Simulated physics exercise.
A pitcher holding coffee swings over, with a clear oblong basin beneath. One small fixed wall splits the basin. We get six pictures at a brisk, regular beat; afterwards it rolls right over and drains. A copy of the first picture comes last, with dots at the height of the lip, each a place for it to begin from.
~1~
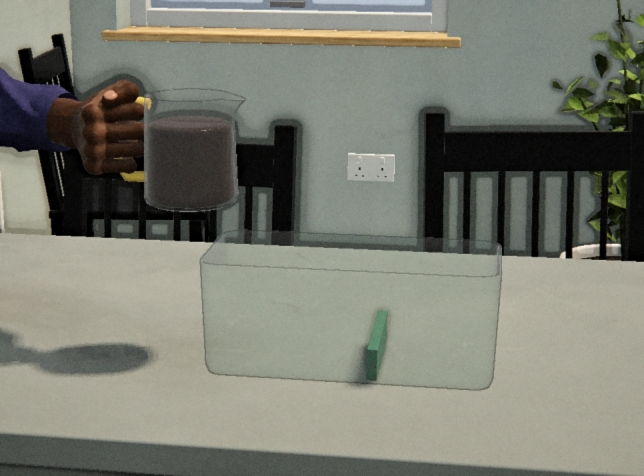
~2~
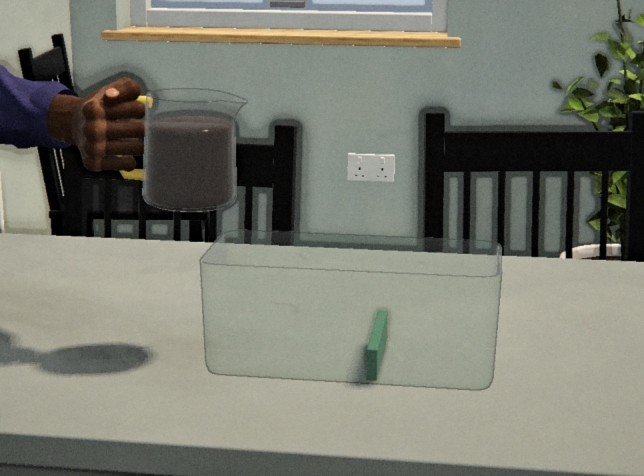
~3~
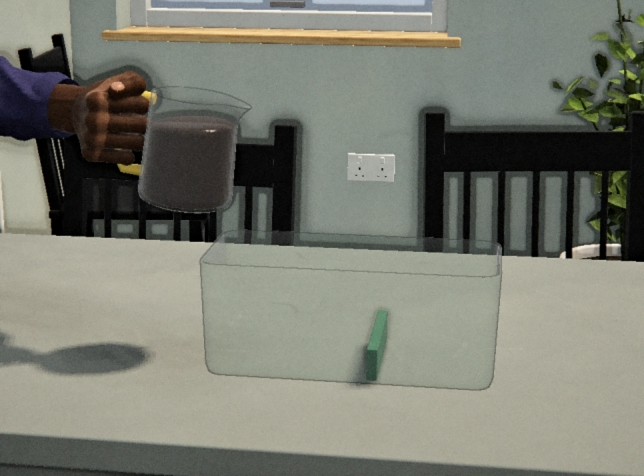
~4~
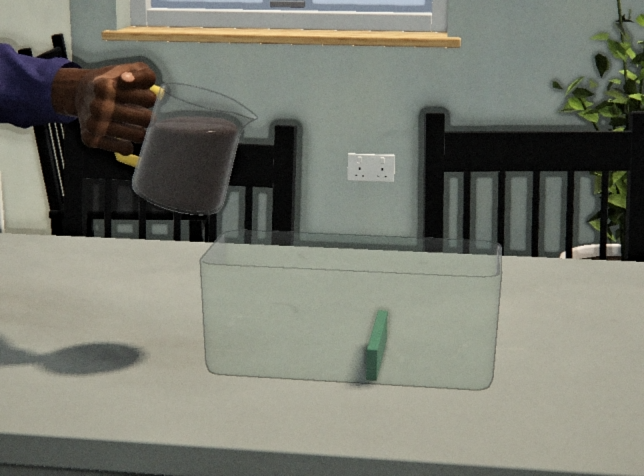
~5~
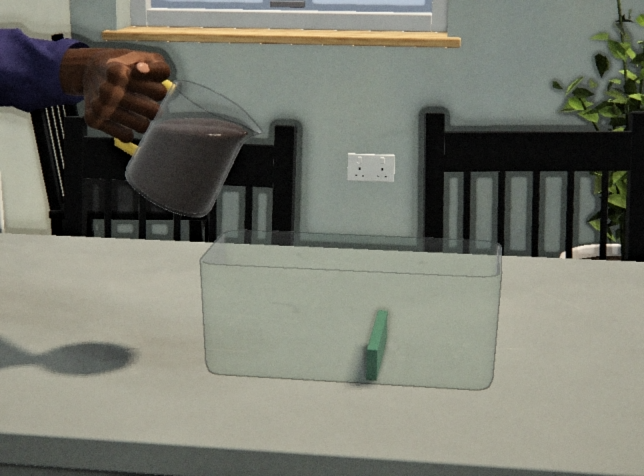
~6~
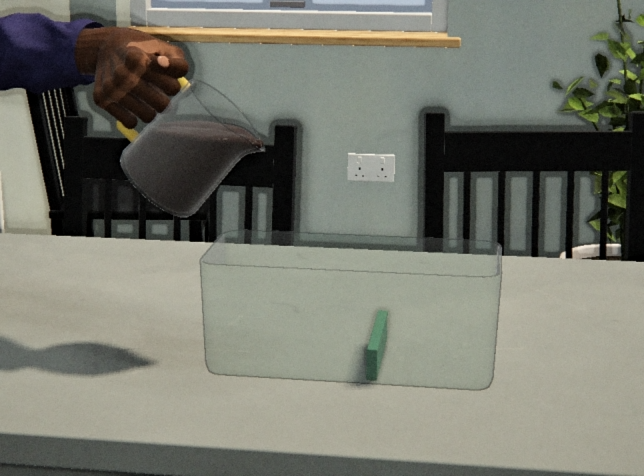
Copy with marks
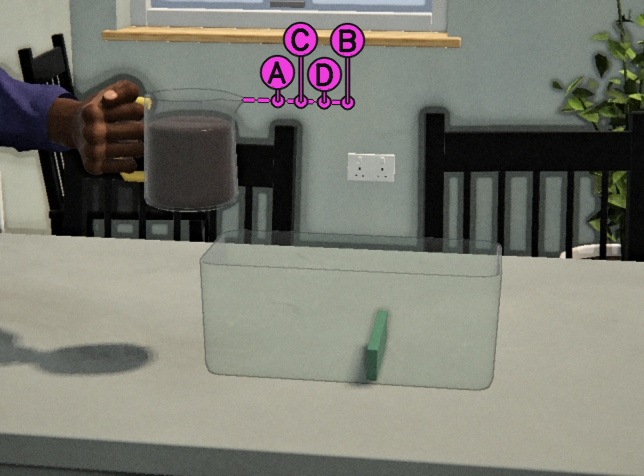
The clip opens with a hand in a purple sleeve holding a glass pitcher of dark liquid upright, above and left of a clear oblong basin with a small green block. The hand then tilts the pitcher steadily rightward until the liquid nears its lip, while the basin stays still.
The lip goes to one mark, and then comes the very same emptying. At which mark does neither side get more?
I would pick place D.
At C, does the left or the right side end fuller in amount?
The left side.
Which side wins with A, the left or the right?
The left one.
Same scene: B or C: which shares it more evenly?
B it is.
In magenta, A at (277, 100); B at (347, 102); C at (300, 101); D at (324, 102).
If A is chosen, about 89 % ends left of the wall and 9 % right of it.
If B is chosen, about 24 % ends left of the wall and 75 % right of it.
If C is chosen, about 87 % ends left of the wall and 10 % right of it; 3 % is lost outside.
If D is chosen, about 51 % ends left of the wall and 48 % right of it.
